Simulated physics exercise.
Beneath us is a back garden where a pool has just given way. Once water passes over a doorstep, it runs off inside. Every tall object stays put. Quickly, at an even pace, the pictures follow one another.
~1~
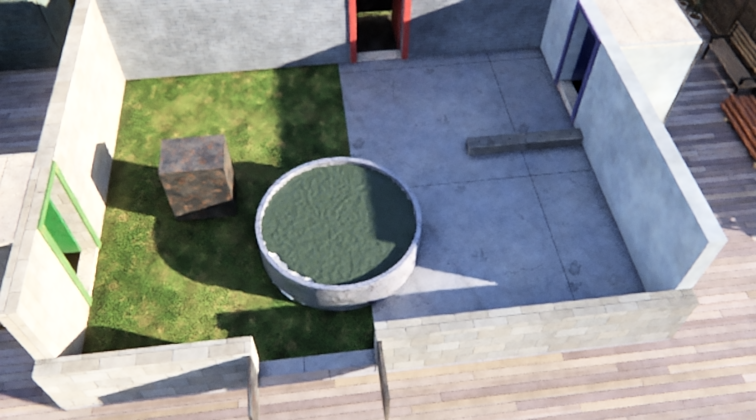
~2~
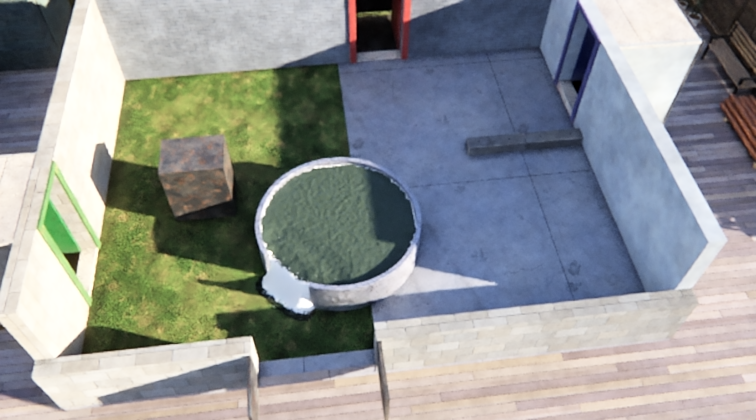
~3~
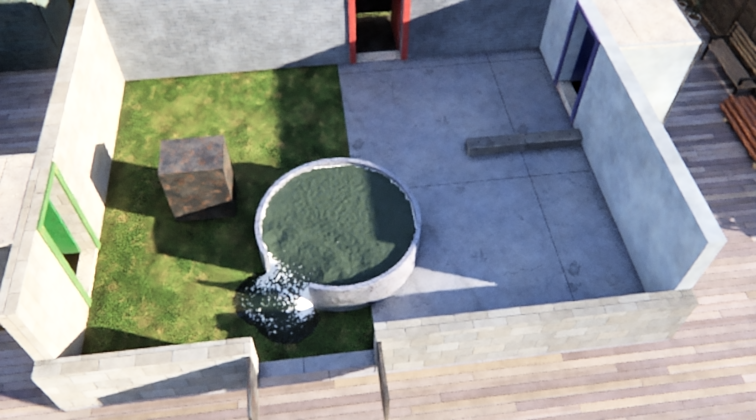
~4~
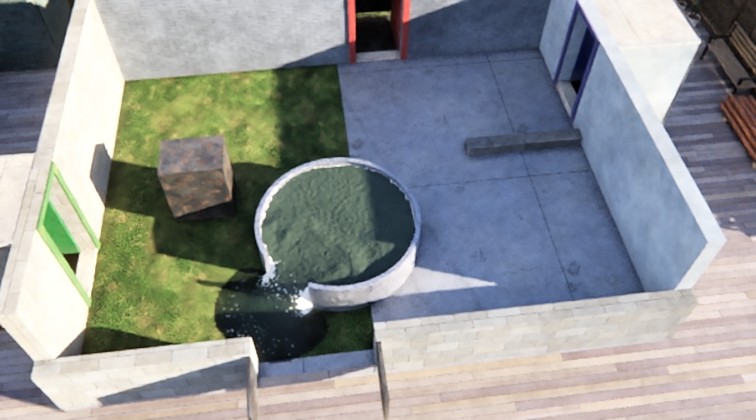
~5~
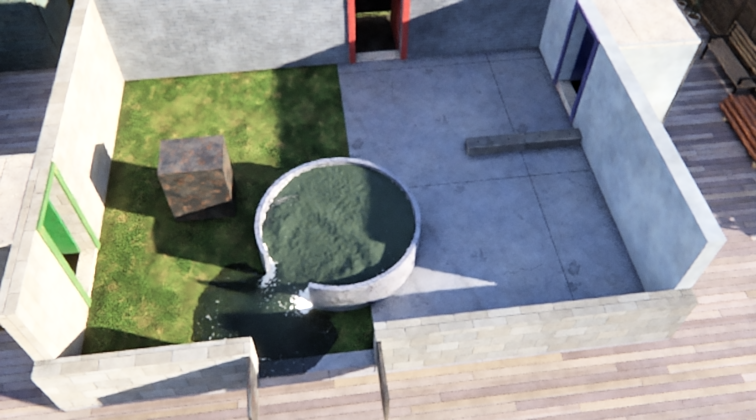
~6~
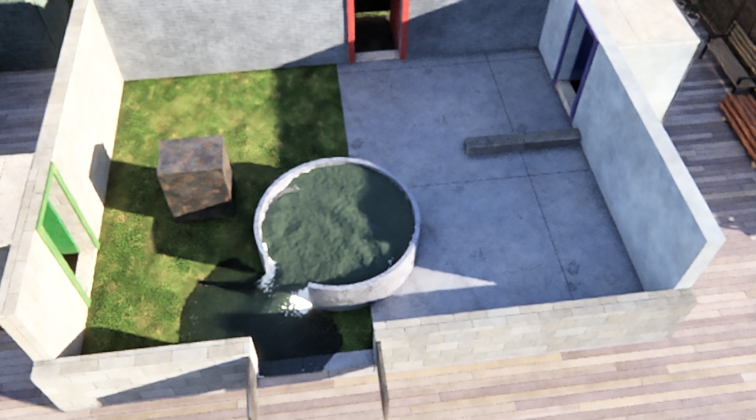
A round pool in a walled garden burst open at its lower left edge, and white, foamy water gushed out, spreading in a dark puddle across the grass toward the gap in the front wall.
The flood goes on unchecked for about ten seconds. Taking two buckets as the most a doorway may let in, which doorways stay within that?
The red door stays within it, the green door goes over it, the blue door stays within it.
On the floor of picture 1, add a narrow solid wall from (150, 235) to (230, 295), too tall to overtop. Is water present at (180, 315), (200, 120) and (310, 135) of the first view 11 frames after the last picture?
Reading them off in sequence: Swamped, spared, spared.
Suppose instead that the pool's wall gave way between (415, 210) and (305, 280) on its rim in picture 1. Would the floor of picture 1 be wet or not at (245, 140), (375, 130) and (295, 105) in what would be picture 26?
Respectively: Parched, parched and parched.
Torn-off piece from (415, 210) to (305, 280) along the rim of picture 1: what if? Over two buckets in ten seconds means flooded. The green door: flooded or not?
Note: Green door misses the line.
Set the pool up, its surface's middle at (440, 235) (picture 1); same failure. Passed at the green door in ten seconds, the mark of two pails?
As I read it, green remains below the mark.
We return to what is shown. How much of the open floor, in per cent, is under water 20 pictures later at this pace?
I'd estimate some 15 per cent.
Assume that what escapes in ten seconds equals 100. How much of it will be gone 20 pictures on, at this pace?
45 per cent.
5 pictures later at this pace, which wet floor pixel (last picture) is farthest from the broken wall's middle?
Close to (91, 381).
A moment on, water covers 10 % of the floor; the red door not reached, the green door not reached, the blue door not reached.
Next, water covers 10 % of the floor; the red door not reached, the green door not reached, the blue door not reached.
Then, water covers 15 % of the floor; the red door not reached, the green door under two buckets in, the blue door not reached.
Later, water covers 25 % of the floor; the red door not reached, the green door over two buckets in, the blue door not reached.
In the end, water covers 40 % of the floor; the red door not reached, the green door over two buckets in, the blue door not reached.
